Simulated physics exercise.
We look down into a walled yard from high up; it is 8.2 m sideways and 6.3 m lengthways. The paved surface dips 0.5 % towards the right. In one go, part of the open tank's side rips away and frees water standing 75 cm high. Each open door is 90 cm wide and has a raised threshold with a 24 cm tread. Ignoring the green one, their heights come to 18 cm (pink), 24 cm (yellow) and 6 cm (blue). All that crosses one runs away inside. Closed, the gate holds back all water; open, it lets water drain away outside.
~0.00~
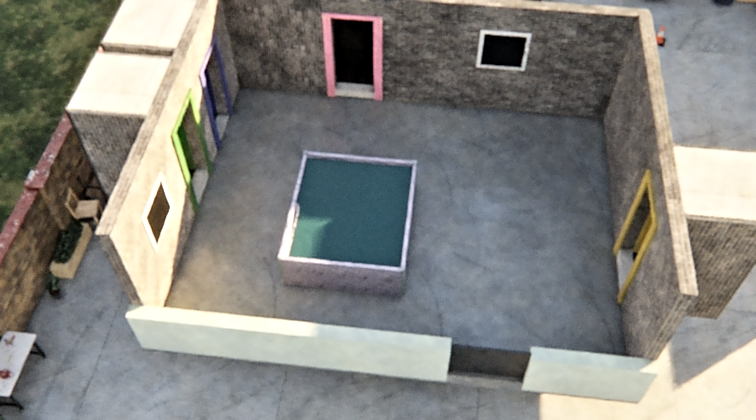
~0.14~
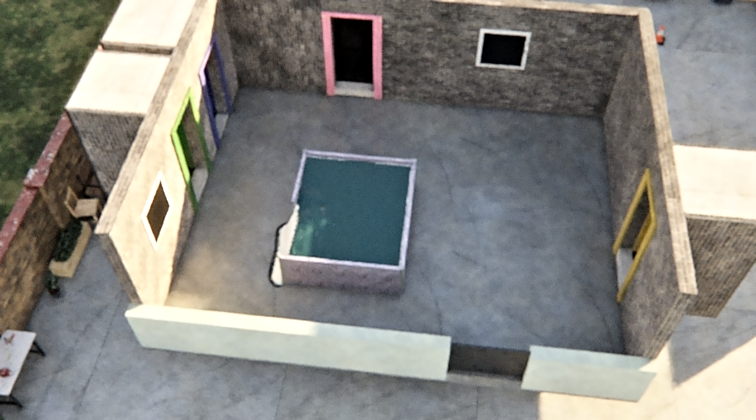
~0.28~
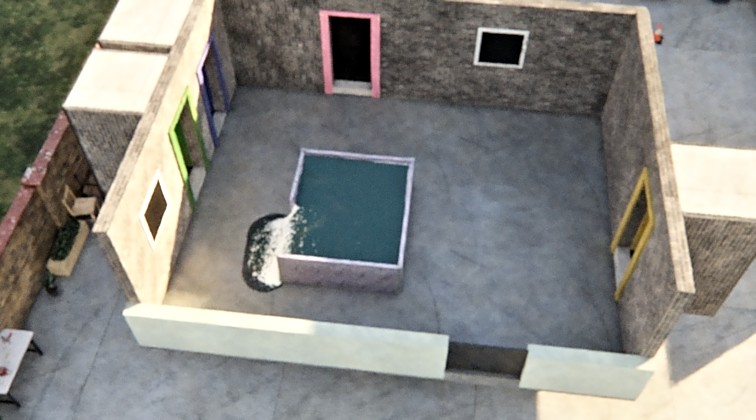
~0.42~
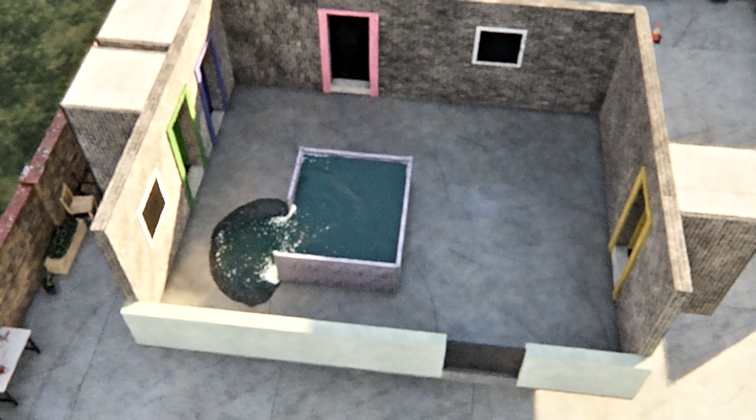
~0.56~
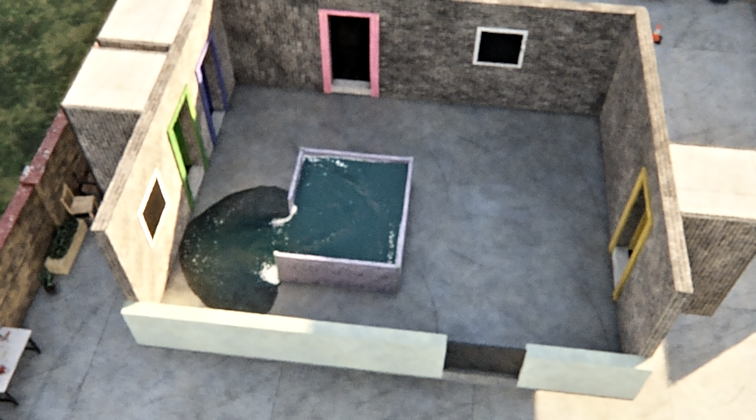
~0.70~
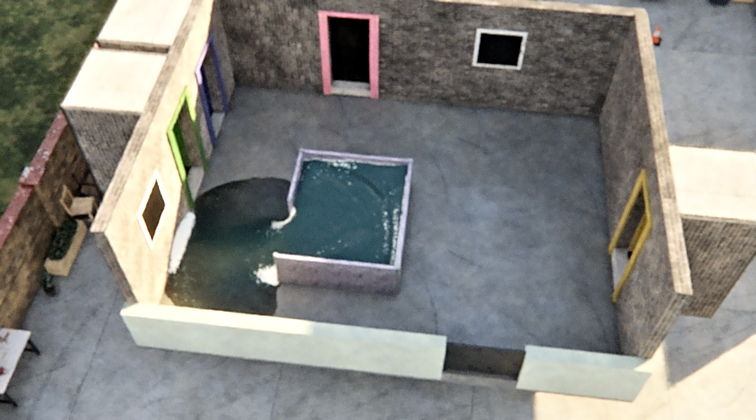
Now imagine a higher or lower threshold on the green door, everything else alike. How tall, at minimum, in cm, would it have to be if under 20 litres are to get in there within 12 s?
It would need to be about 19 cm tall.
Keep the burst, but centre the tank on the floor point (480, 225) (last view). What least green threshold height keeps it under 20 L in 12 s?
Then roughly 19 cm.
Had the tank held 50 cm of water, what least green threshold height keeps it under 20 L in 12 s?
Then a height close to 11.5 cm.
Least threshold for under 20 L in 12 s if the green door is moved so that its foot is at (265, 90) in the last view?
Roughly 19 cm.
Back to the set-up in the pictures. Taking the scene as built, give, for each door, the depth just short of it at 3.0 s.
Green door 21 cm, pink door 1 cm, yellow door 0 cm, blue door 7 cm.
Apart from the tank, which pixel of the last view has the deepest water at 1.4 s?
At about (152, 327).
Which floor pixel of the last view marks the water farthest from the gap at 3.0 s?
I'd put the front's tip around (234, 89).
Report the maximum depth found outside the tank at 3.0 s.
Up to some 38 centimetres, I'd say.
After 1.4 s water covers 15 % of the floor, deepest (62 cm) near (152, 327); 23 cm at the green door, 2 litres in over its 18 cm threshold.
After 3.0 s water covers 35 % of the floor, deepest (38 cm) near (152, 327); 21 cm at the green door, 20 litres in over its 18 cm threshold.
After 12.0 s water covers 100 % of the floor, deepest (14 cm) near (597, 134); 6 cm at the green door, 26 litres in over its 18 cm threshold.
At the green door as built, the water arrived by 0.8 s and peaked near 24 cm at 1.6 s.
Run again over the same 12 s with other heights there, 38 litres in over 16.5 cm, 8 litres over 22.5 cm. The limit of 20 litres is kept from about 19 cm up.
